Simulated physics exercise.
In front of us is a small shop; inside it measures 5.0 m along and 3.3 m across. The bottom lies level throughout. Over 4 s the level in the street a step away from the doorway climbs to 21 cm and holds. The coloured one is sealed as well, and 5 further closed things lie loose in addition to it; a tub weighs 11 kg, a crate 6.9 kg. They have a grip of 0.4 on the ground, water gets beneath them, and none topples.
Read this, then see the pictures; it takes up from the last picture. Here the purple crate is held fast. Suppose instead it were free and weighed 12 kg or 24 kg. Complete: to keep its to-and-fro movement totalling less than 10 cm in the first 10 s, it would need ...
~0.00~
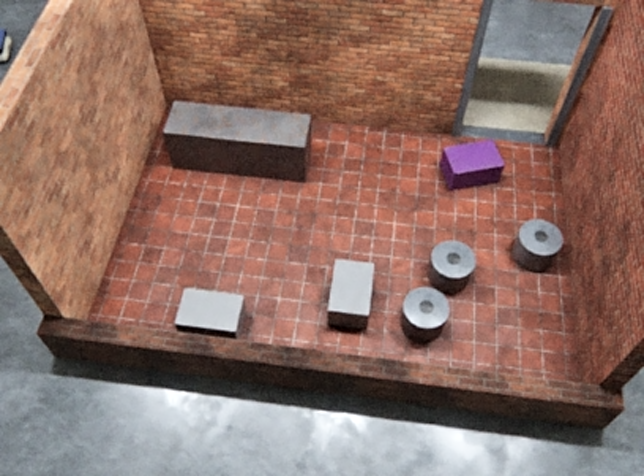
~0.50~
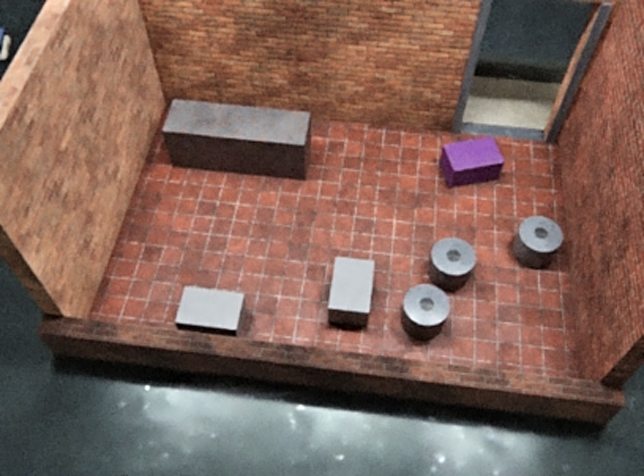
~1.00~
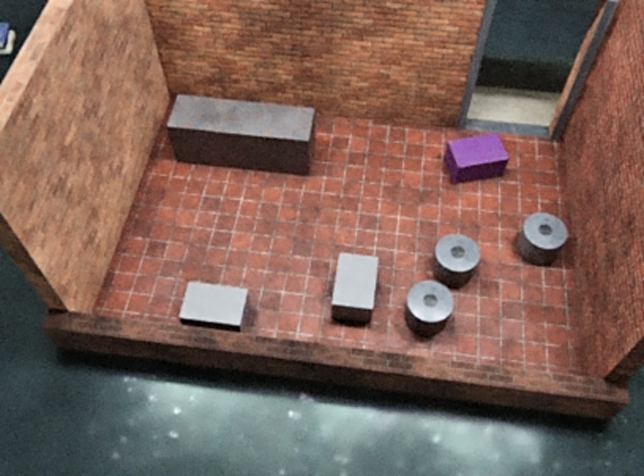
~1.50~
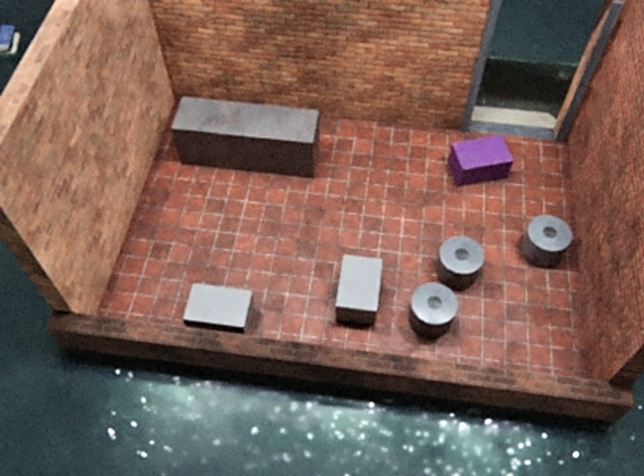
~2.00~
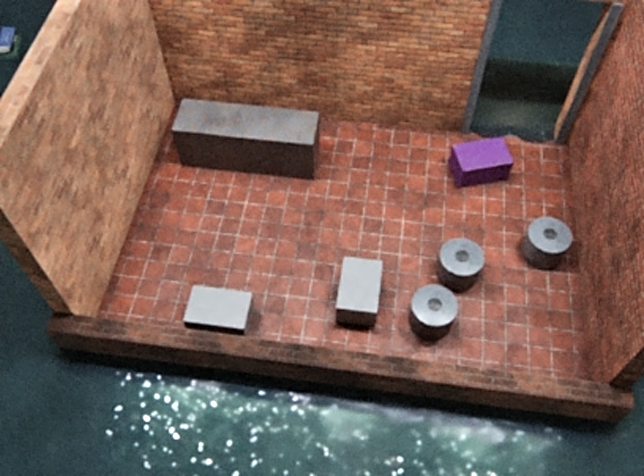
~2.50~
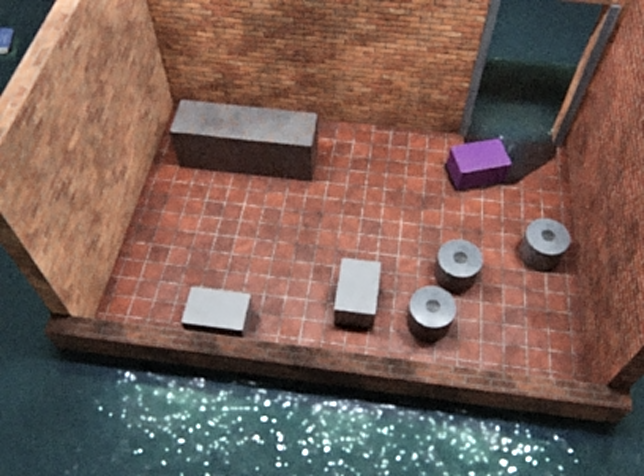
It would need more than either mass.
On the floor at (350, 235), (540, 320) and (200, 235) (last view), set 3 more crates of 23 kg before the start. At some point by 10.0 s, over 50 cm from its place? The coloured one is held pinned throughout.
Listed in turn, they go beneath the bar, over the bar, beneath the bar.
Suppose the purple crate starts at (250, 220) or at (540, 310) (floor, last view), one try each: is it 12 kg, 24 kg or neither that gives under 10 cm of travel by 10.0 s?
In that order: It takes the larger; neither is enough.
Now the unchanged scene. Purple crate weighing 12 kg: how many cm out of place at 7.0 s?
About 200 cm.
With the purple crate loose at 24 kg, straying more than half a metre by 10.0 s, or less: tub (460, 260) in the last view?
Result: Limit not reached.
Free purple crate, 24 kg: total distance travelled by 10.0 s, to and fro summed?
The distance adds up to about 120 cm.
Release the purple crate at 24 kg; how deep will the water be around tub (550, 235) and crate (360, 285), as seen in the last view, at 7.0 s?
I'd estimate 10 cm for the first and 3 cm for the second.
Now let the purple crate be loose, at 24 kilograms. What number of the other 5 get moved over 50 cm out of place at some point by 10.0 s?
The count comes to 4.
After 3.5 s the purple crate would be 21 cm from its start with 12 kg and 1 cm from its start with 24 kg; 5 cm of water round it then.
After 4.5 s the purple crate would be 97 cm from its start with 12 kg and 32 cm from its start with 24 kg; 5 cm of water round it then.
After 7.0 s the purple crate would be 216 cm from its start with 12 kg and 106 cm from its start with 24 kg; 5 cm of water round it then.
After 10.0 s the purple crate would be 345 cm from its start with 12 kg and 115 cm from its start with 24 kg; 8 cm of water round it then.
